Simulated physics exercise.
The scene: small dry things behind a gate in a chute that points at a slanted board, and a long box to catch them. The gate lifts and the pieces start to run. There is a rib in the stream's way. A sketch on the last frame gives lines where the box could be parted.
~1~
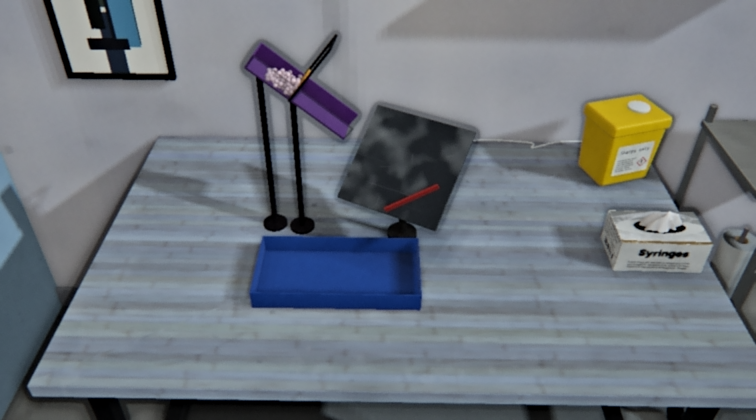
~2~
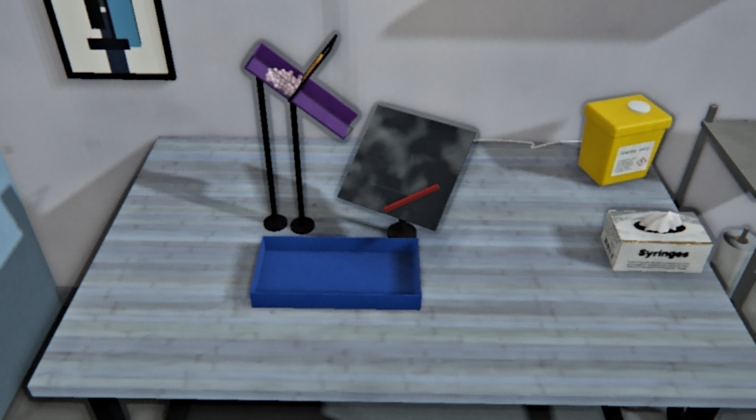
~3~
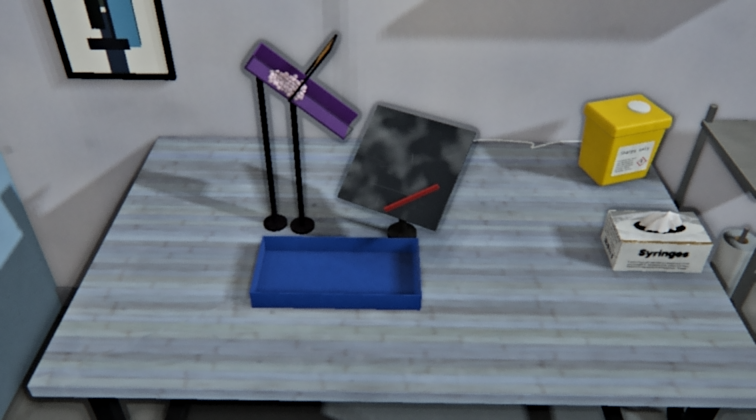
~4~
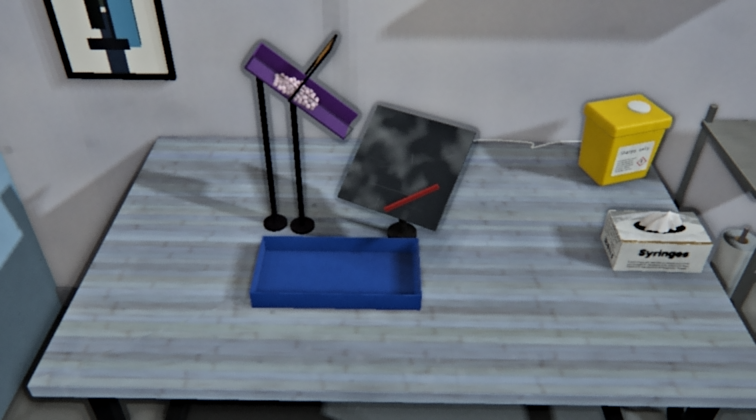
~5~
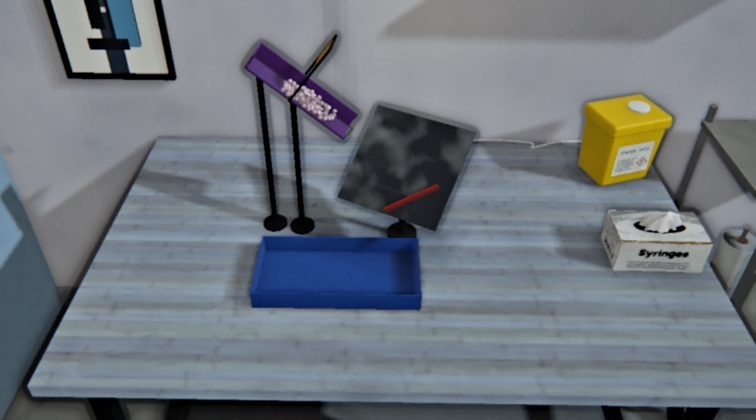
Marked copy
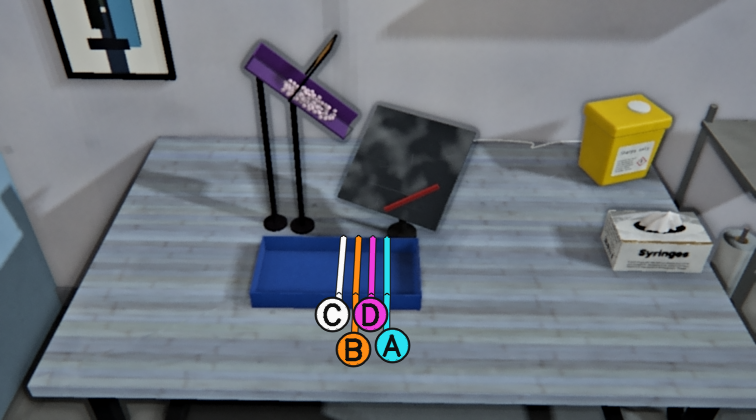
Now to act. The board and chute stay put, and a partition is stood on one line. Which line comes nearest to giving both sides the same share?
Best: B.
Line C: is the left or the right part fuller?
Right.
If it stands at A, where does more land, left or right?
Left.
On the marked copy, line A crosses the front rim at (387, 295); line B crosses the front rim at (355, 294); line C crosses the front rim at (339, 294); line D crosses the front rim at (371, 295).
For line A, of what is caught, all but a few on the left of the divider, only a few on the right.
For line B, of what is caught, close to half on the left of the divider, close to half on the right.
For line C, of what is caught, a small share on the left of the divider, all but a few on the right.
For line D, of what is caught, all but a few on the left of the divider, a small share on the right.
